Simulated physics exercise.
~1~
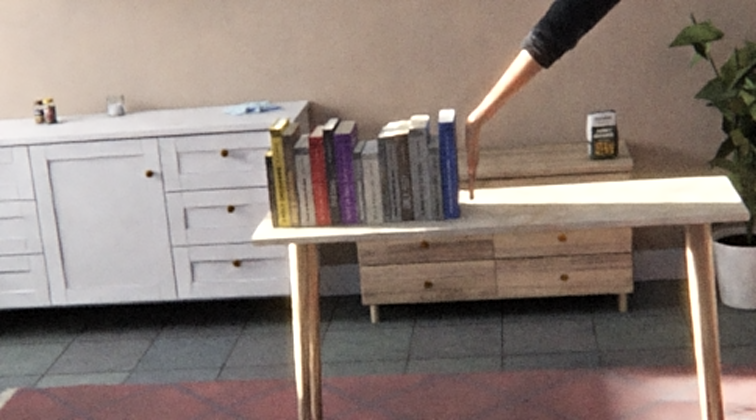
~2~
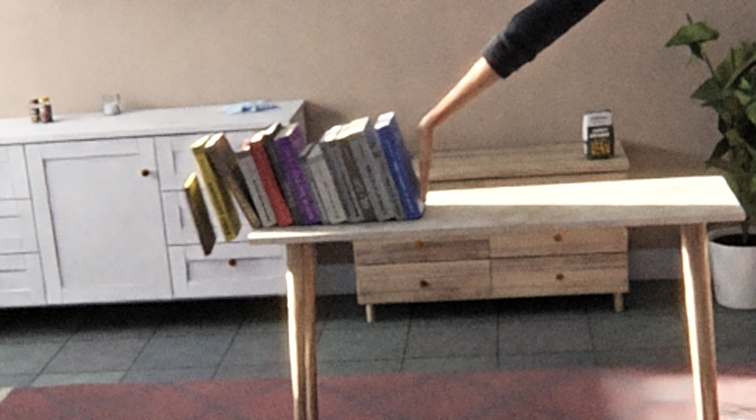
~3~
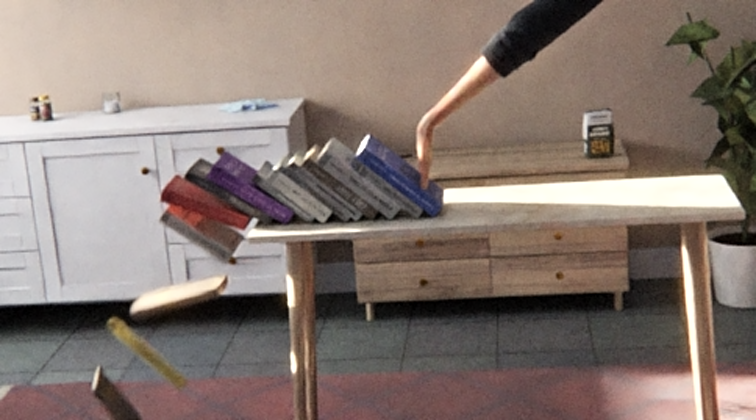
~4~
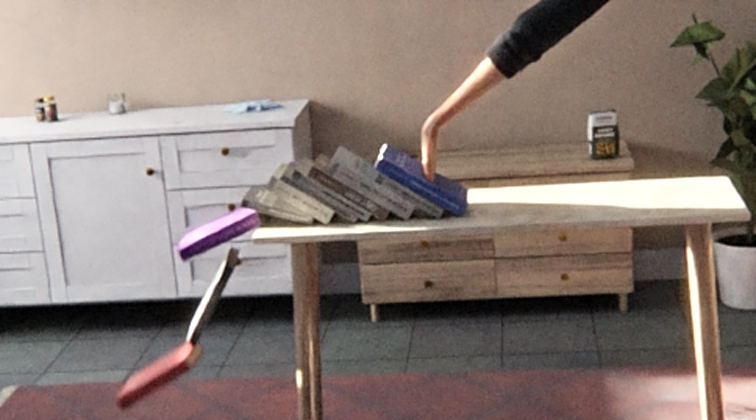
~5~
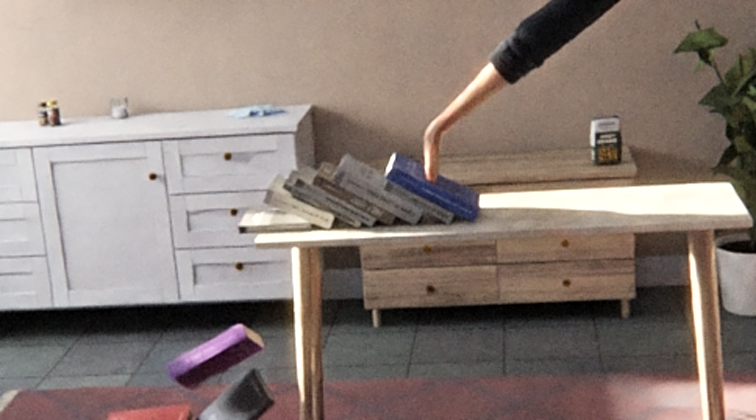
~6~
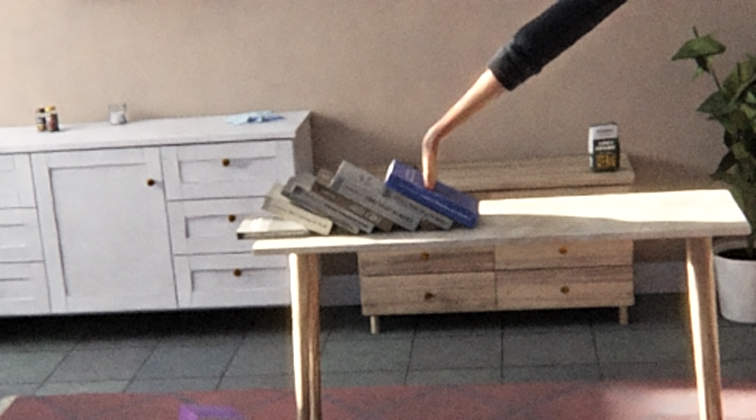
A hand pushes a row of books left, tipping several off the table's edge while the rest lean over.
